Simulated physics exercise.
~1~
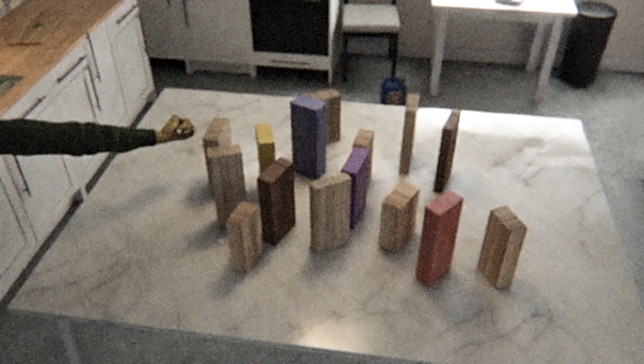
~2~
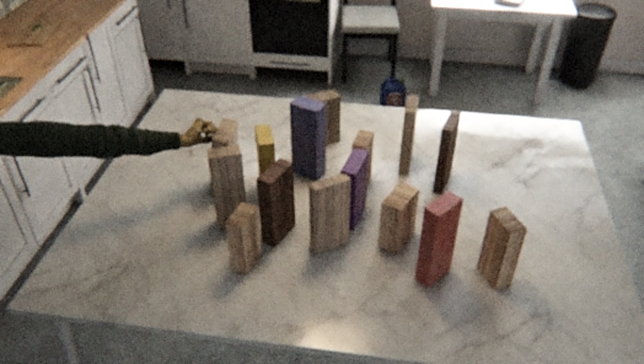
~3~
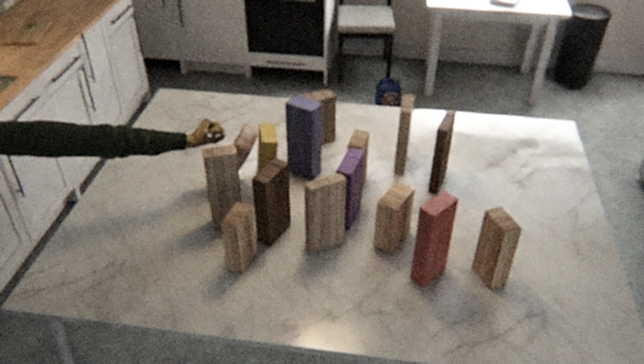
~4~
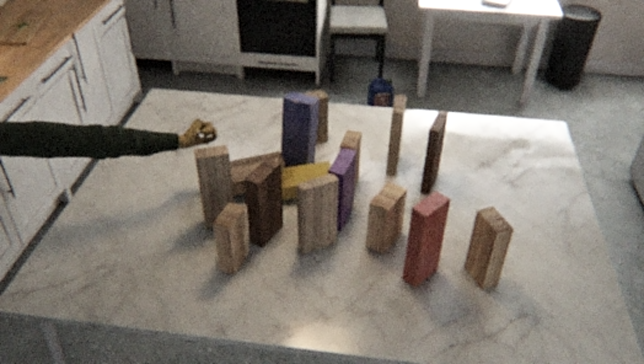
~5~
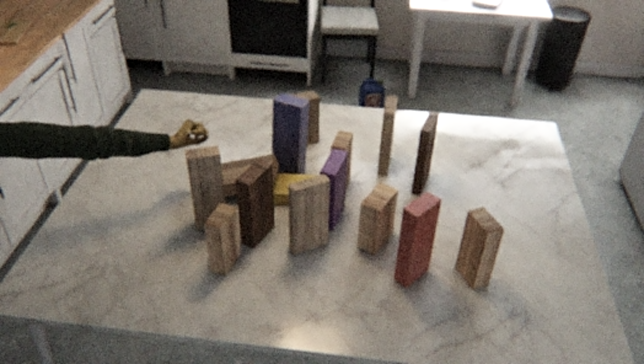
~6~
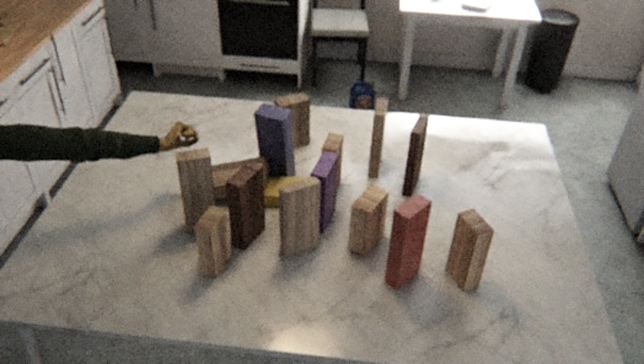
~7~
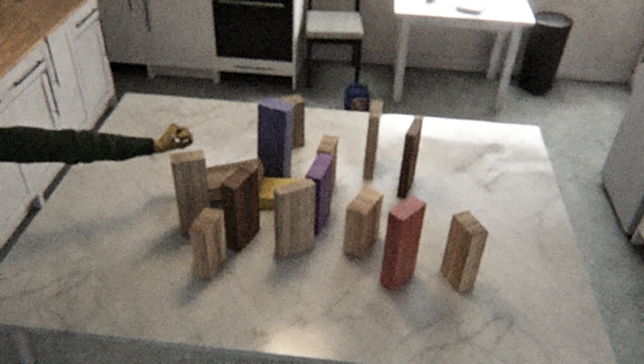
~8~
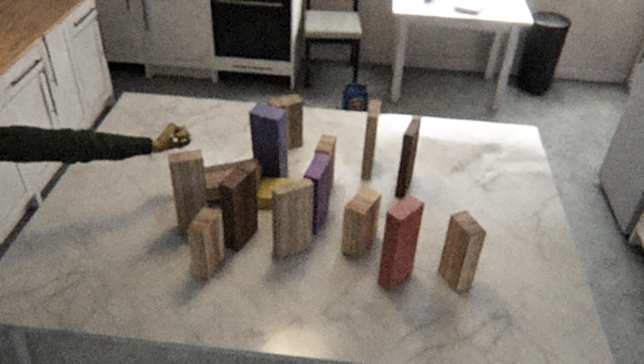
A pale marble-topped table in a kitchen is seen from above at an angle, with cabinets to the left and a chair, white table and dark bin behind. Tall wooden blocks stand across it, mostly brown, with a yellow one at the back left, purple ones near the middle and a red one at the front right. A dark-sleeved arm reaches in from the left and nudges a back-left block, then draws back slightly. The block tips rightward and the yellow block falls too. Both lie flat while the purple, red and remaining blocks stay standing.
